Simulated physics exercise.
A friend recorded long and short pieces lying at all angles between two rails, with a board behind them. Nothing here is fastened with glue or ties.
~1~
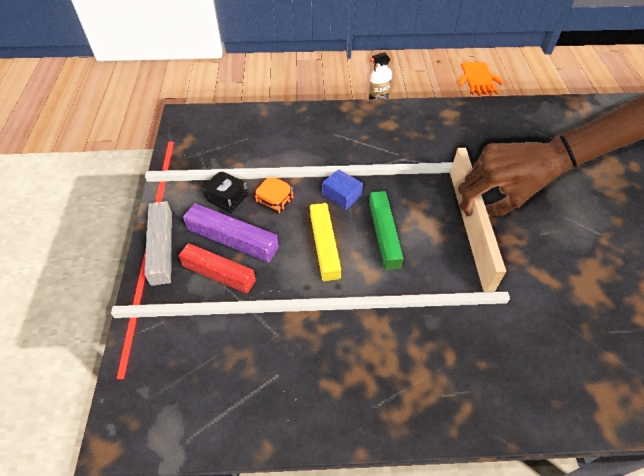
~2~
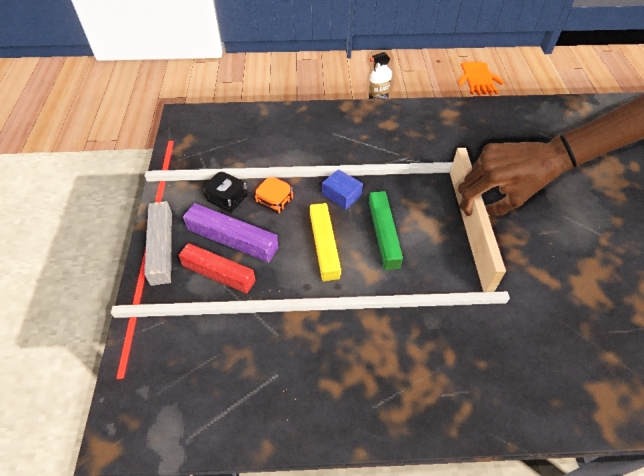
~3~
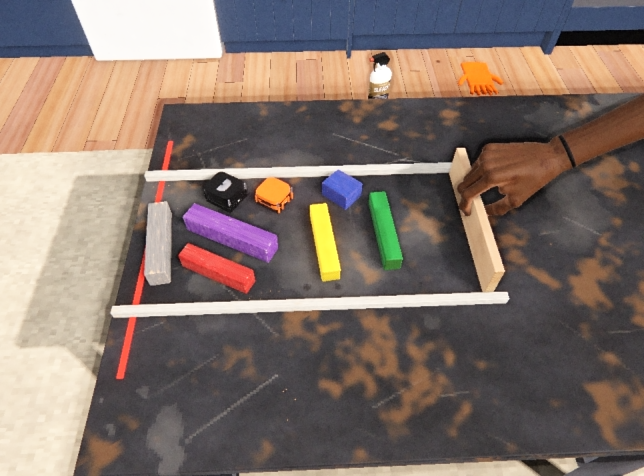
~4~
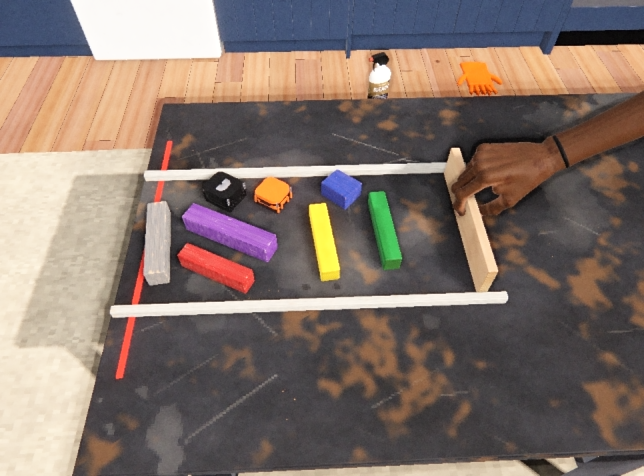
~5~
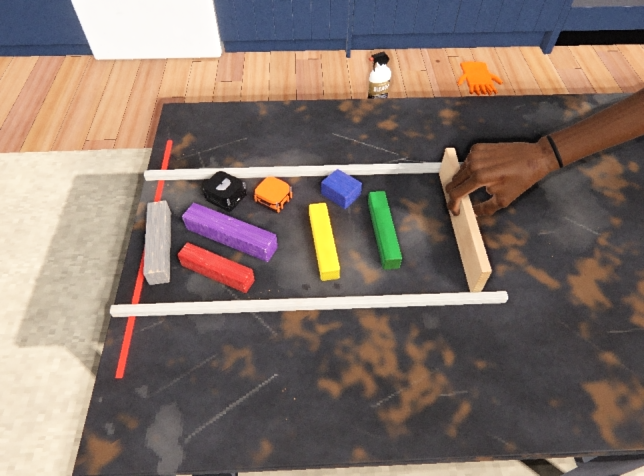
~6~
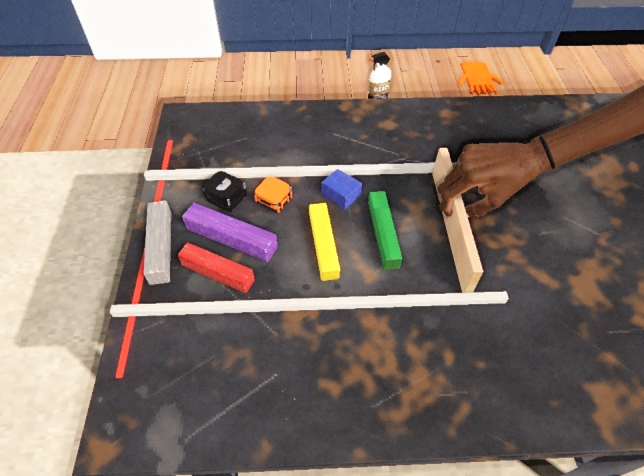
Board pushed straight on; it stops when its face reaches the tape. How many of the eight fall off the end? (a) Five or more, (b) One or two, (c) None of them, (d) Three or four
a.
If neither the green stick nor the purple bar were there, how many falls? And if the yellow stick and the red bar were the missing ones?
First try: 4 fallen; other try: 4.
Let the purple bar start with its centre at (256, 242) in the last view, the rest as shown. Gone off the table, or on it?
So it drops, then.
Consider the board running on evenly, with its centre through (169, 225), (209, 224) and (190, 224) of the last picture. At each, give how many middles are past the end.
Past-the-end tally - position 1: 5, position 2: 1, position 3: 3.
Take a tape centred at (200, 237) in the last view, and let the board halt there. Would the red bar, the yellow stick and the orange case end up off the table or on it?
OK, so the red bar stays where it is, the yellow stick stays where it is, and the orange case? It stays where it is.
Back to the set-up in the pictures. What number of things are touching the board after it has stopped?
It's touching 2 at the end.
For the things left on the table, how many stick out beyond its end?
That adds up to 1.
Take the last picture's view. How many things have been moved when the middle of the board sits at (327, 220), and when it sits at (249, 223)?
At that stage 3; at the next, 8.
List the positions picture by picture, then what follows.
In the first picture, grey bar (159, 242); red bar (217, 268); black case (226, 192); board (474, 216); tape (150, 239).
In the second picture, red bar (217, 268); blue block (342, 189).
In the third picture, black case (225, 192); purple bar (231, 232).
In the fourth picture, grey bar (158, 242); green stick (384, 229).
In the fifth picture, red bar (216, 267); orange case (273, 195).
In the sixth picture, grey bar (158, 241); red bar (216, 267); black case (225, 191); board (454, 216); tape (149, 238).
Early on, none off yet; grey bar at rest near (158, 241); red bar at rest near (216, 267); black case at rest near (225, 191).
A while later, none off yet; grey bar at rest near (153, 241); red bar travelled a little near (201, 266); black case travelled a little near (206, 190).
Further along, one off so far; grey bar in the air near (126, 325); red bar travelled about its own width near (128, 274); black case travelled well along near (137, 185).
Finally, the number that fall off is five or more; lost, yellow stick, orange case, purple bar, black case, red bar and grey bar.
